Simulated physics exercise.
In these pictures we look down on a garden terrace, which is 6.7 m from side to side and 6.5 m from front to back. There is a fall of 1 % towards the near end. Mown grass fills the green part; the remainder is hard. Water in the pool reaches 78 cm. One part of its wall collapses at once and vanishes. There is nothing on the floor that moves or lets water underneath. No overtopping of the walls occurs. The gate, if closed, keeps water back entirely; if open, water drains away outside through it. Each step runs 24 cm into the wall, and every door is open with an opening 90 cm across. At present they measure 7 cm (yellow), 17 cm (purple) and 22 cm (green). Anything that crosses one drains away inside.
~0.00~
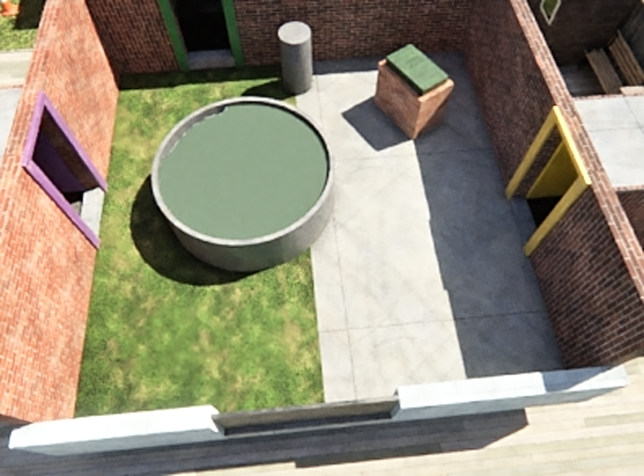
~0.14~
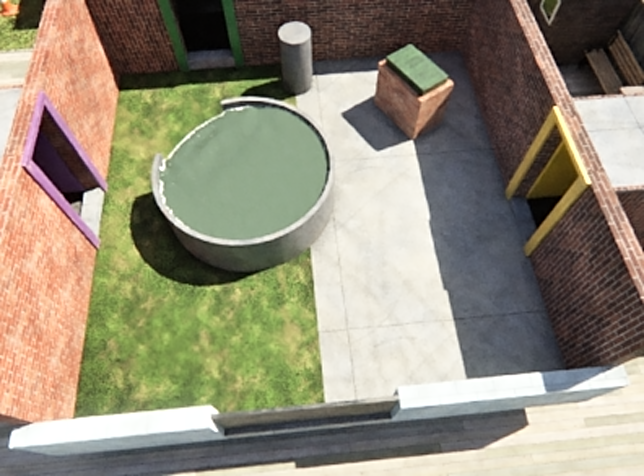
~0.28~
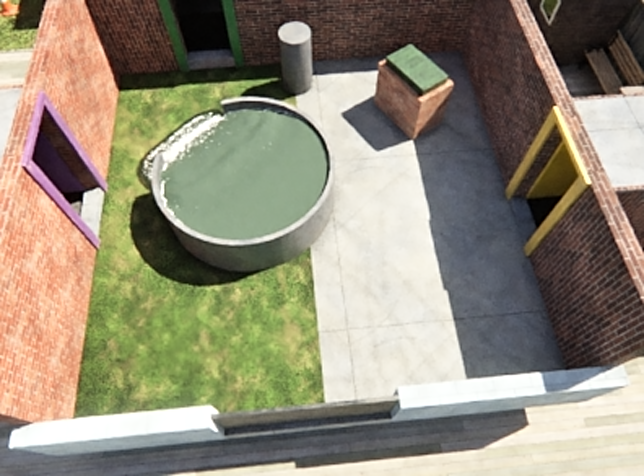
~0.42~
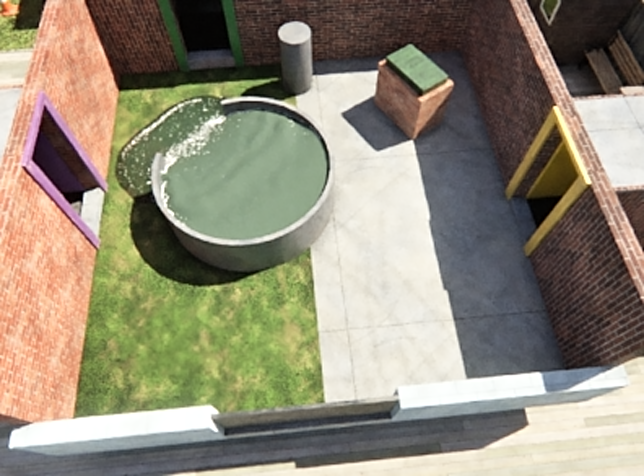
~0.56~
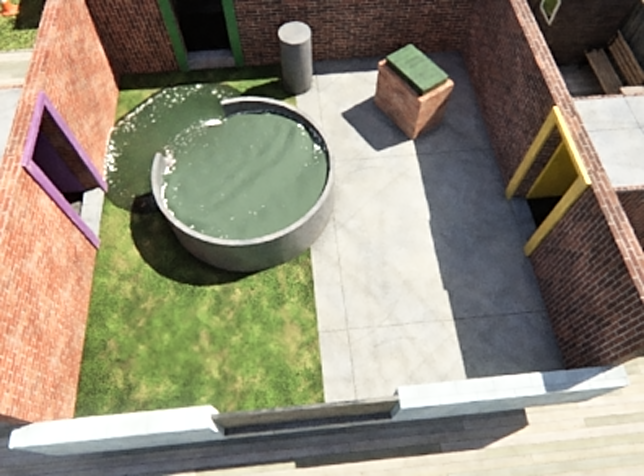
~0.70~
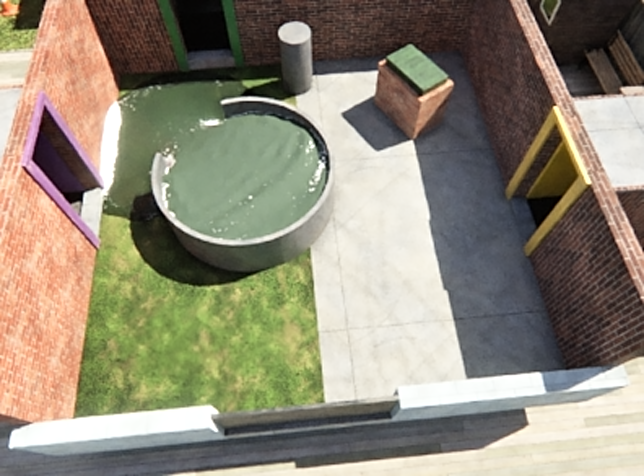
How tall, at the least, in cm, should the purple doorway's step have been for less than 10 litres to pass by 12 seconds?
I would say 13.5 cm.
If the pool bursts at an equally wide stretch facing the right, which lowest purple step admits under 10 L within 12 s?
Required height: Approx. 9.0 cm.
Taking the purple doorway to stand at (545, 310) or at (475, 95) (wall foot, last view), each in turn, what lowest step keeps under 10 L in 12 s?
Roughly 13.0 cm, then roughly 12.5 cm.
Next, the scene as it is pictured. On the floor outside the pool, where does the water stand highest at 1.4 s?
Near pixel (121, 81).
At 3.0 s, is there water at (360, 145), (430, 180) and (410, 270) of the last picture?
Point by point, the first is spared, the second spared and the third spared.
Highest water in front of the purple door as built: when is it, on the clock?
It peaks around 4.0 s.
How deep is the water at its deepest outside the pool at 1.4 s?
About 65 cm at most.
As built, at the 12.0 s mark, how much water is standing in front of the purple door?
Some 8.5 centimetres.
After 1.4 s water covers 20 % of the floor, deepest (65 cm) near (121, 81); 10 cm at the purple door, 0 litres in over its 17 cm step.
After 3.0 s water covers 35 % of the floor, deepest (38 cm) near (119, 95); 13 cm at the purple door, 0 litres in over its 17 cm step.
After 12.0 s water covers 100 % of the floor, deepest (16 cm) near (516, 222); 8 cm at the purple door, 1 litre in over its 17 cm step.
At the purple door as built, the water arrived by 0.8 s and peaked near 16 cm at 4.2 s.
Run again over the same 12 s with other heights there, 23 litres in over 11.5 cm, 3 litres over 15.5 cm. The limit of 10 litres is kept from about 13.5 cm up.
